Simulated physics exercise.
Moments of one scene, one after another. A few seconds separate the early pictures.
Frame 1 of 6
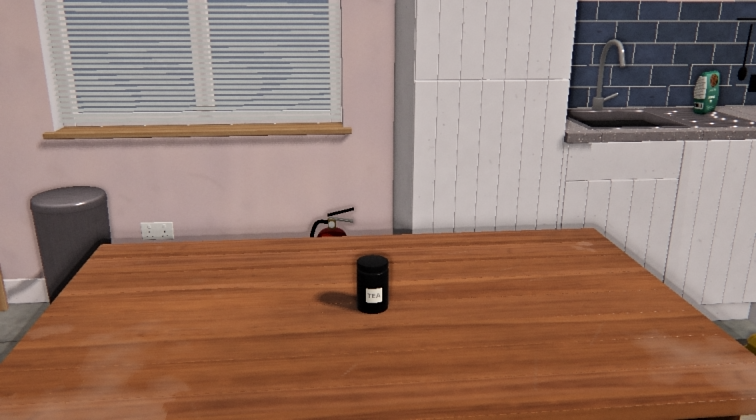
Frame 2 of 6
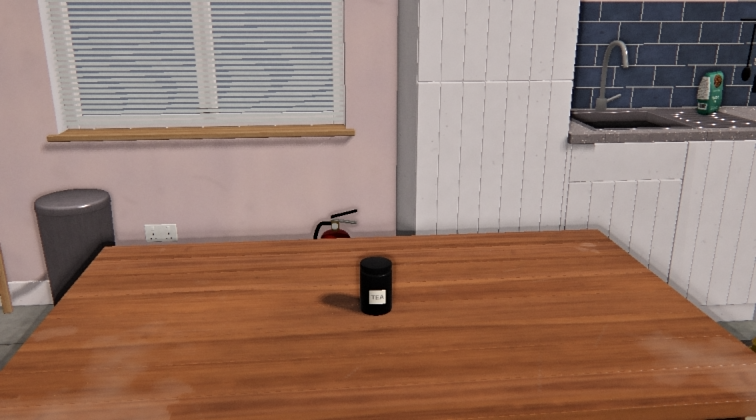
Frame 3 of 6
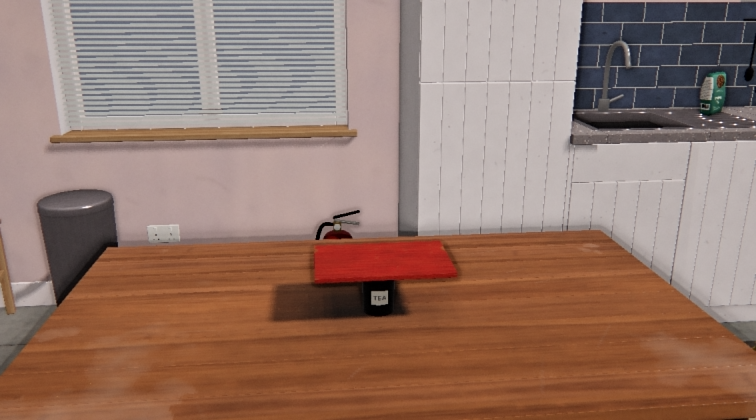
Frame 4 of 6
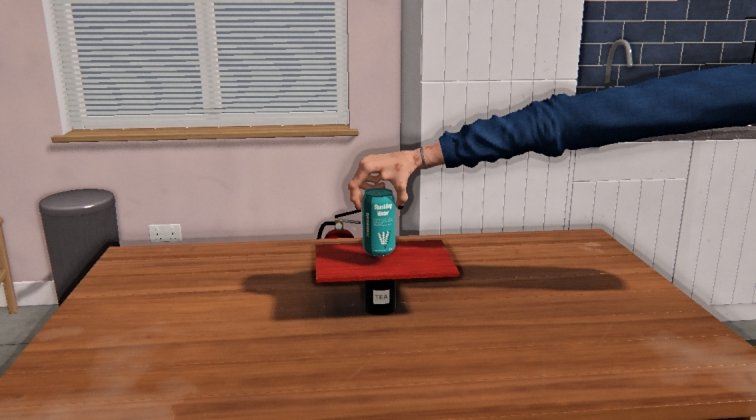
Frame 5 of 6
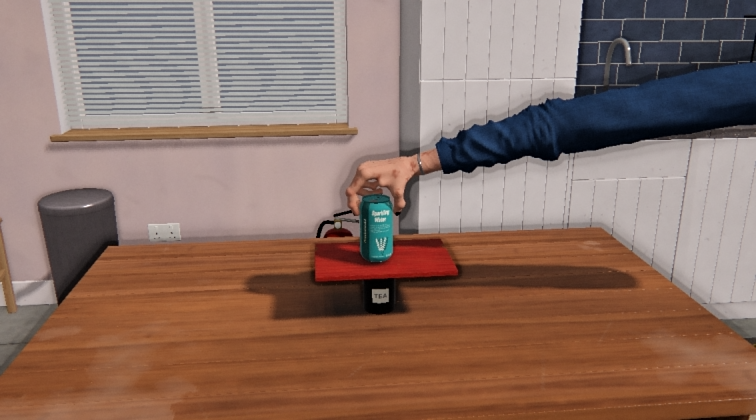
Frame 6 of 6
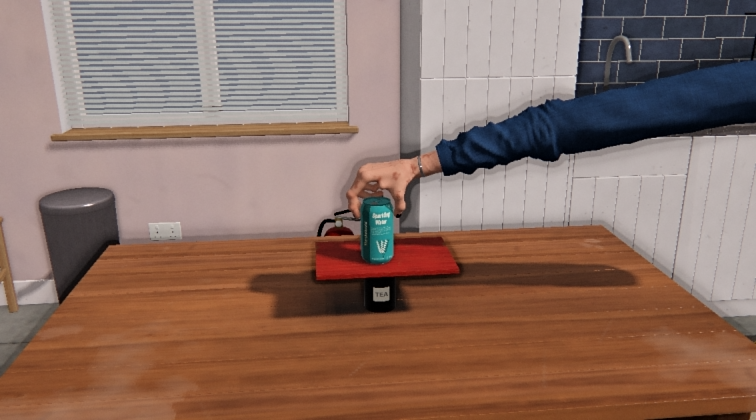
The clip shows a black tea canister on a wooden table, then a red board lying on top of it. An arm in a blue sleeve reaches in from the right and lowers a turquoise can onto the board, keeping hold.
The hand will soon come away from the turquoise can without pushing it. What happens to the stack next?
Honestly, the whole thing stays intact in the end.
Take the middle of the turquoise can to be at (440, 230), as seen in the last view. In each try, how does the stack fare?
Then it comes apart.
Then, 0.30 s on from there, no change.
Then, 0.70 s on from there, turquoise can resting near (377, 231).
In the end, all 3 unmoved. At the end, from the last picture's camera, turquoise can near (377, 231). The stack holds.
